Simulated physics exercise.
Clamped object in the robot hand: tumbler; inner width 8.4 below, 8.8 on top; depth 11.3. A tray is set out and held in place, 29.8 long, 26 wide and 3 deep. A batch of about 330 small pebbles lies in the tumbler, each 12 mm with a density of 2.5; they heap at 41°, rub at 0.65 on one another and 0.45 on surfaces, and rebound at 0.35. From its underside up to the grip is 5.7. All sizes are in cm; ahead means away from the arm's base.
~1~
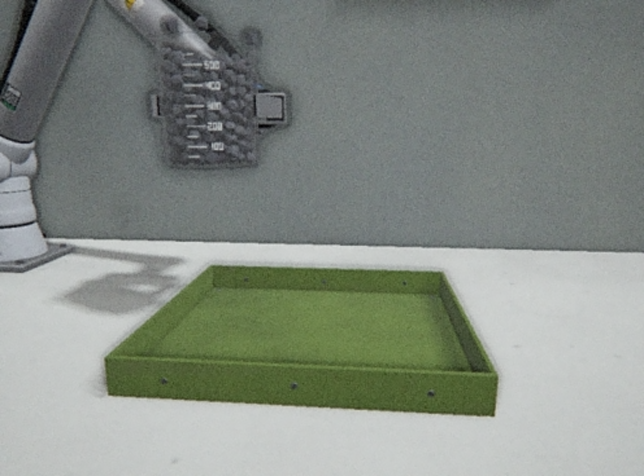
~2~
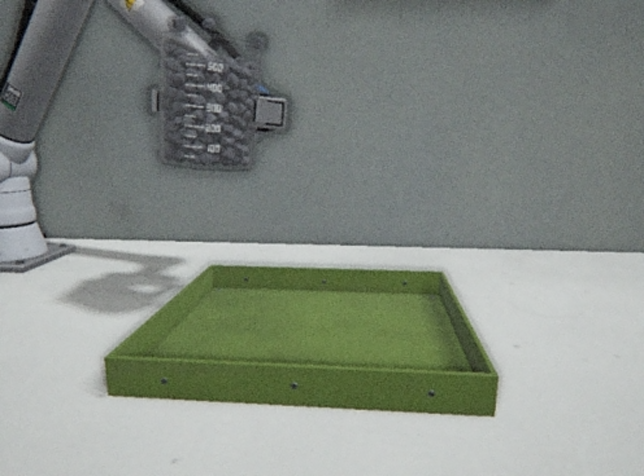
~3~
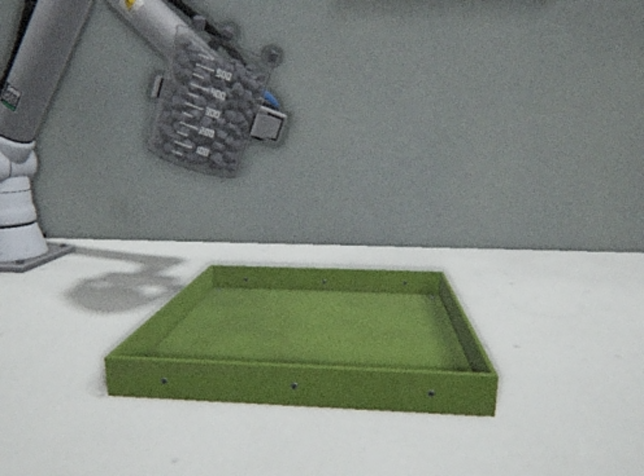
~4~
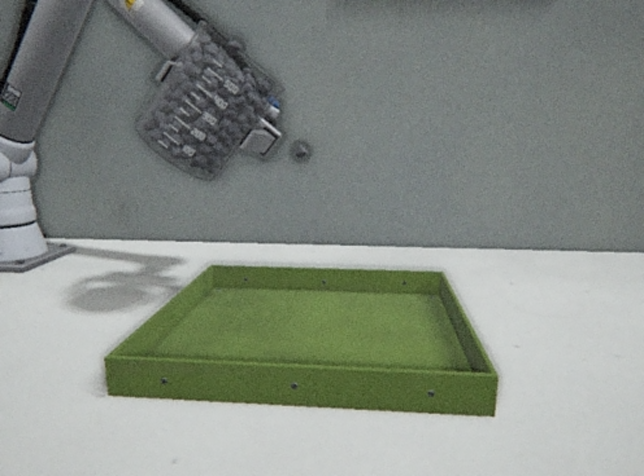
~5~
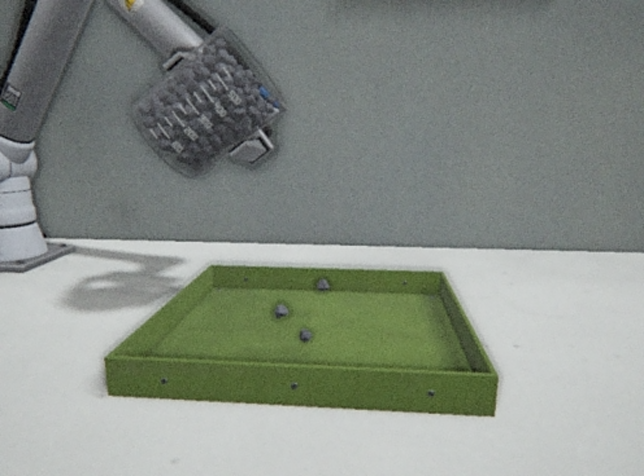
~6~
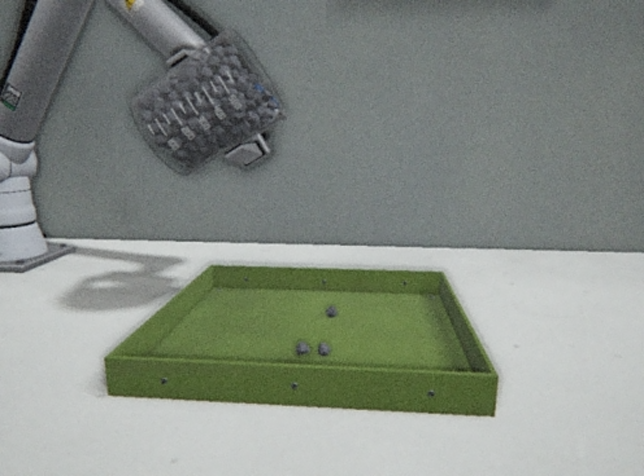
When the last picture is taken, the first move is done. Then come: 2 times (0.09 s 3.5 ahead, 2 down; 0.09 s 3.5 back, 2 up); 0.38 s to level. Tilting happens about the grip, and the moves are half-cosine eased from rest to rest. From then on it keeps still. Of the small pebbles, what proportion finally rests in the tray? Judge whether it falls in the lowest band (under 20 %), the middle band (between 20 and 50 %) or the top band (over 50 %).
It falls in the lowest band.
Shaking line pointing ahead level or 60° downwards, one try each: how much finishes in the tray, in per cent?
25 and 5 %.
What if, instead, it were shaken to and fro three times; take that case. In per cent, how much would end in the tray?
Then roughly 20 percent.
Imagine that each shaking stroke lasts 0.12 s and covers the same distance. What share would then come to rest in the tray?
5 %.
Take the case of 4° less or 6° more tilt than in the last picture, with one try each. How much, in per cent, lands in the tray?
Estimates, in order: 10 % and 20 %.
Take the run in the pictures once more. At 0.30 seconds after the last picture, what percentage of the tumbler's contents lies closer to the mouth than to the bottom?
Some 50 per cent.
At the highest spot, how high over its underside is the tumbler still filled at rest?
The top sits some 12.0 cm up.
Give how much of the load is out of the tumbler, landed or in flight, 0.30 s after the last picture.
About 10 in a hundred parts are out by then.
Then, 0.30 s after the last picture, tilted 59° forward, highest piece 25 above the table; 298 in the tumbler, 13 in the tray, 15 in flight or on a rim.
Then, 0.59 s after the last picture, tilted 19° forward, highest piece 28 above the table; 279 in the tumbler, 45 in the tray, 1 on the table or floor, 1 in flight or on a rim.
Then, 0.94 s after the last picture, level, highest piece 29 above the table; 279 in the tumbler, 46 in the tray, 1 on the table or floor.
Then, 1.99 s after the last picture, level, highest piece 29 above the table; 279 in the tumbler, 46 in the tray, 1 on the table or floor.
Final count, 279 in the tumbler, 46 in the tray, 1 on the table or floor. That is 14 % in the tray.
